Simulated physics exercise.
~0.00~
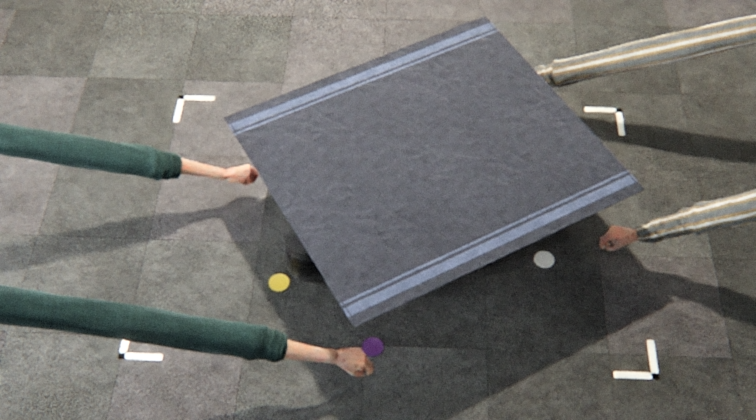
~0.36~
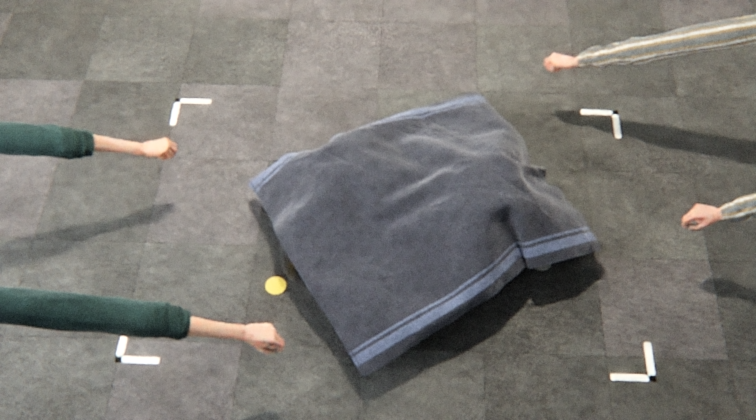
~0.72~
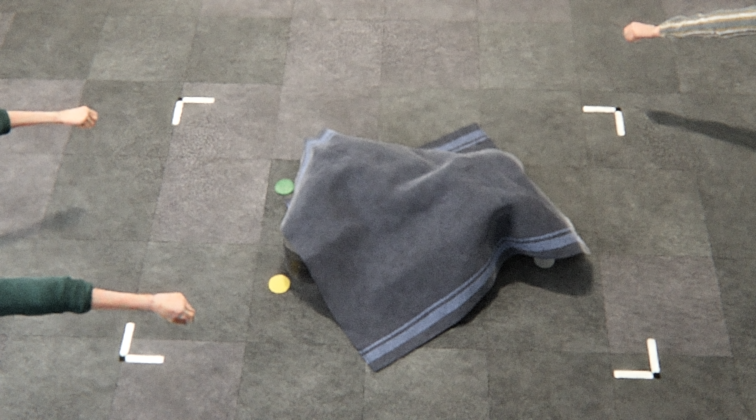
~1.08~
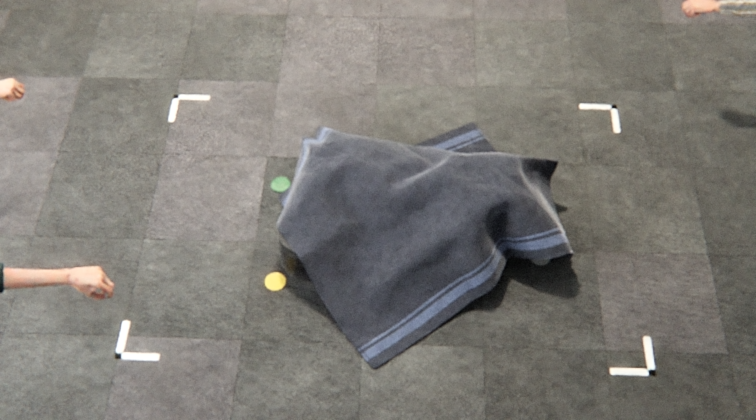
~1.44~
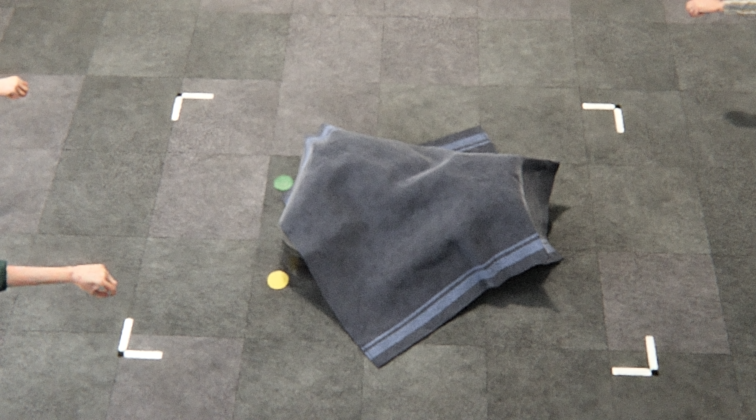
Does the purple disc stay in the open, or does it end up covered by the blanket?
The purple disc ends up covered by the blanket, while the green and yellow discs still show beside it.
